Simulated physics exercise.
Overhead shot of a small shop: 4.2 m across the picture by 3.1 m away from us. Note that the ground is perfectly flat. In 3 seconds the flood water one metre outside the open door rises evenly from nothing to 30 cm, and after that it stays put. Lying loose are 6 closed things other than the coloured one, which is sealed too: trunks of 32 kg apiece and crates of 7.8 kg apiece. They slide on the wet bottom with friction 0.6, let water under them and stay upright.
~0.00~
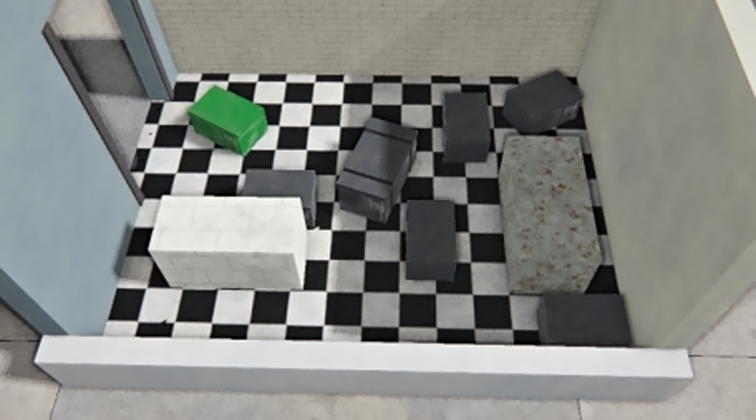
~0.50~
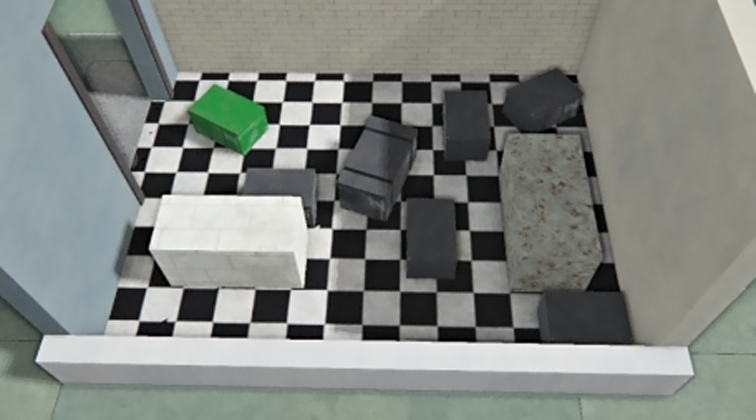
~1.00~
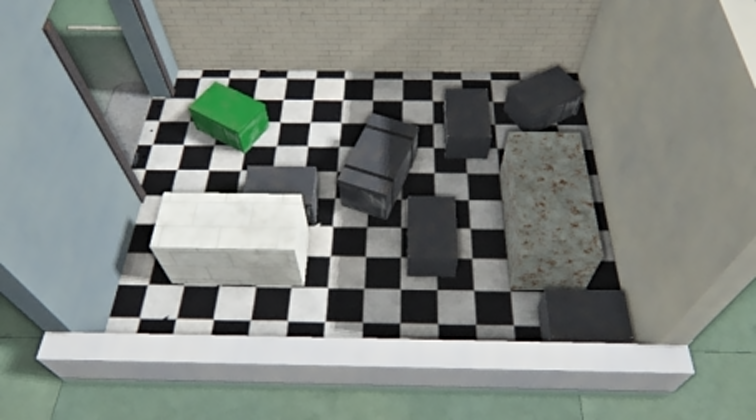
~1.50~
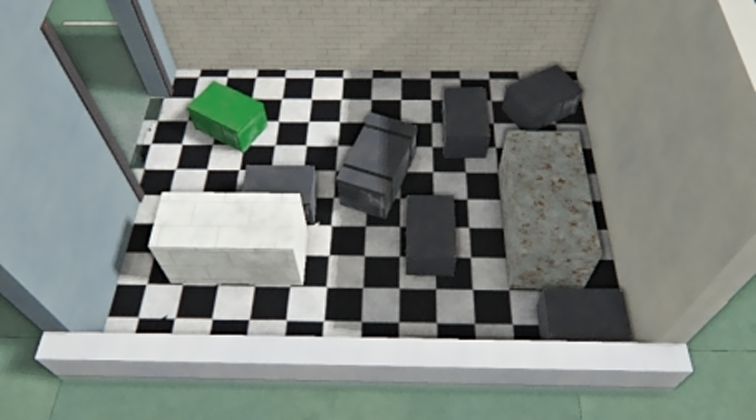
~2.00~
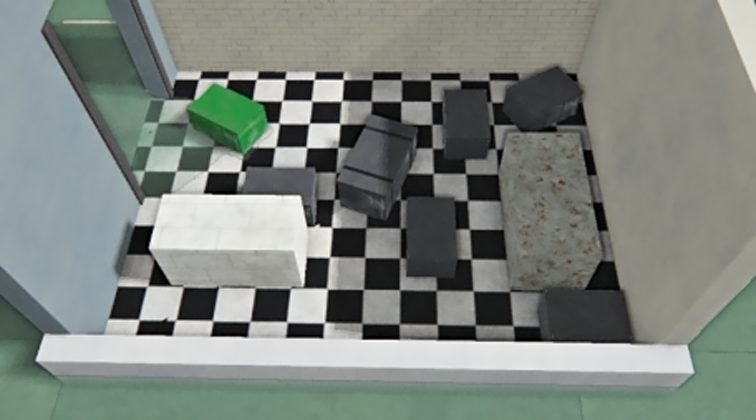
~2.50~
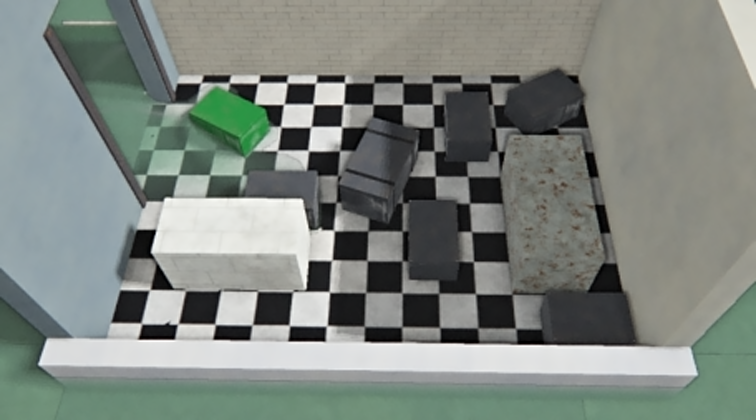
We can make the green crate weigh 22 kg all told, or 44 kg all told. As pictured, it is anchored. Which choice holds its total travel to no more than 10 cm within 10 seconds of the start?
It will still move too far with both.
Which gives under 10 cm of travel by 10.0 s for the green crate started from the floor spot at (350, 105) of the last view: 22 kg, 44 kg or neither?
Well, no option works.
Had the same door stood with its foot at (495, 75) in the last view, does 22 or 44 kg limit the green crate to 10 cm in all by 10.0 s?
If so, then both options fall short.
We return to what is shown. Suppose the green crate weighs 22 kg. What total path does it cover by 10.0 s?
Adding it all up, something like 300 cm.
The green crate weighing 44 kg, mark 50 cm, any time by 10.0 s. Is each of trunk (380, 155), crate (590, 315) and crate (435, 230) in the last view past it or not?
First above the mark, second below the mark, third above the mark.
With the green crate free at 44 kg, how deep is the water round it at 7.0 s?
15 cm, roughly.
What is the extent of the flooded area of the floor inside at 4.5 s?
Wet: Near 8.0 m2.
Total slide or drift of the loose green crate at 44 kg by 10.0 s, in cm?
The distance adds up to about 200 cm.
After 3.5 s the green crate would be 87 cm from its start with 22 kg and 23 cm from its start with 44 kg; 9 cm of water round it then.
After 4.5 s the green crate would be 223 cm from its start with 22 kg and 71 cm from its start with 44 kg; 10 cm of water round it then.
After 7.0 s the green crate would be 260 cm from its start with 22 kg and 176 cm from its start with 44 kg; 15 cm of water round it then.
After 10.0 s the green crate would be 226 cm from its start with 22 kg and 178 cm from its start with 44 kg; 25 cm of water round it then.
